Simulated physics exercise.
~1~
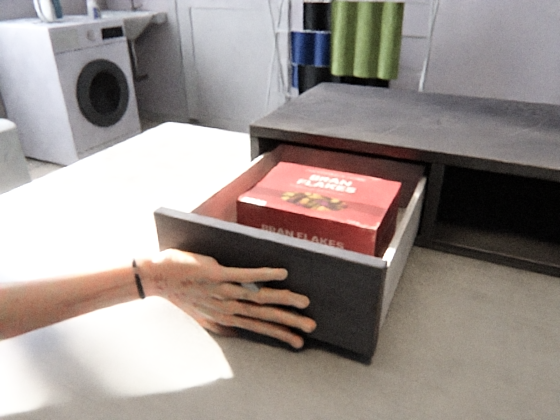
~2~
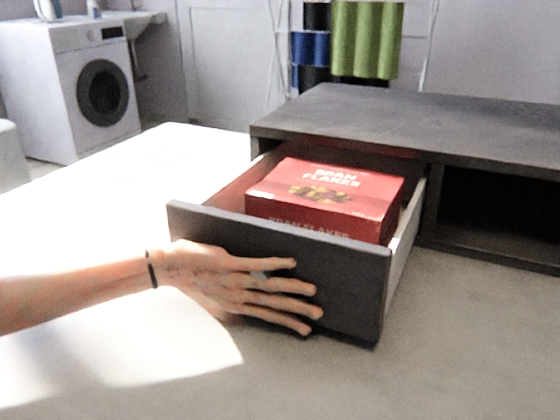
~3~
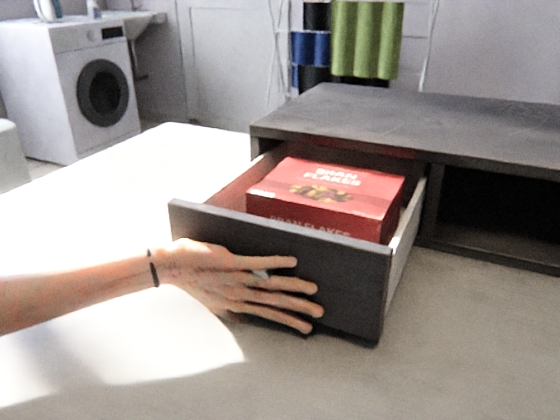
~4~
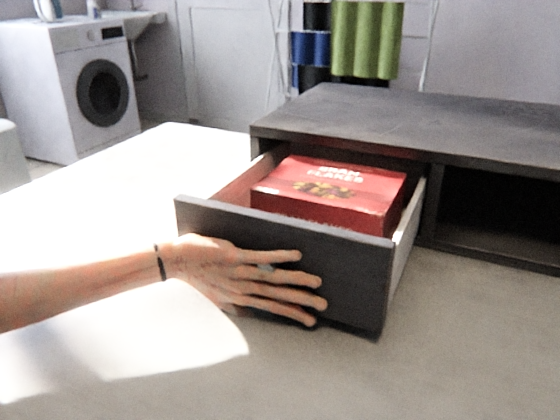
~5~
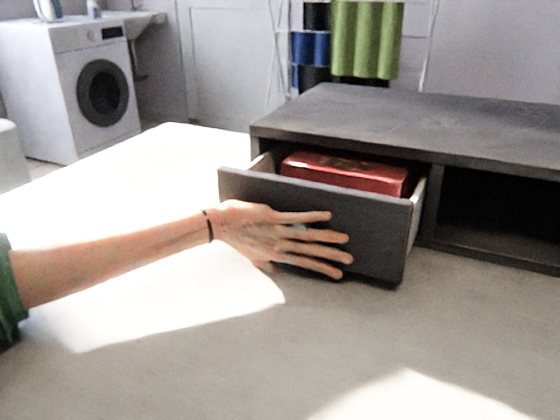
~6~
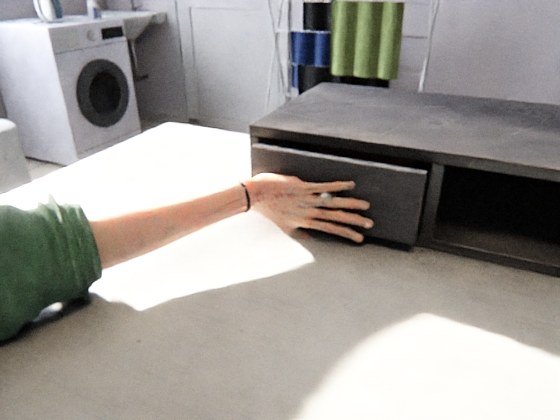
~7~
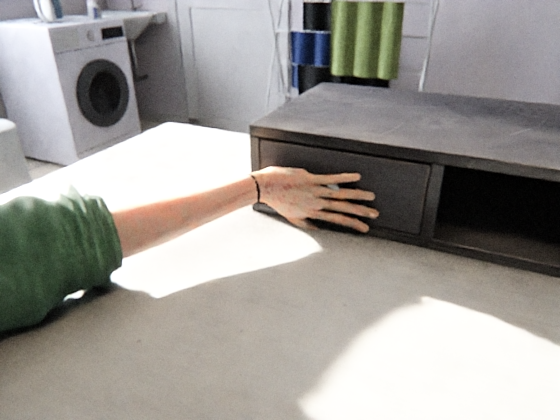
In a bright room with a washing machine and hanging green and blue cloths behind, a dark wooden chest sits on a pale surface with its drawer pulled open. A red box labelled as flakes lies inside, and a hand with a ring and a dark wristband rests flat against the drawer front. At first the drawer shifts only slightly inward. Then the hand pushes it further back and to the right, and the box slips partly under the chest's top. A green sleeve comes into view as the arm follows, until the drawer closes fully, hiding the box.
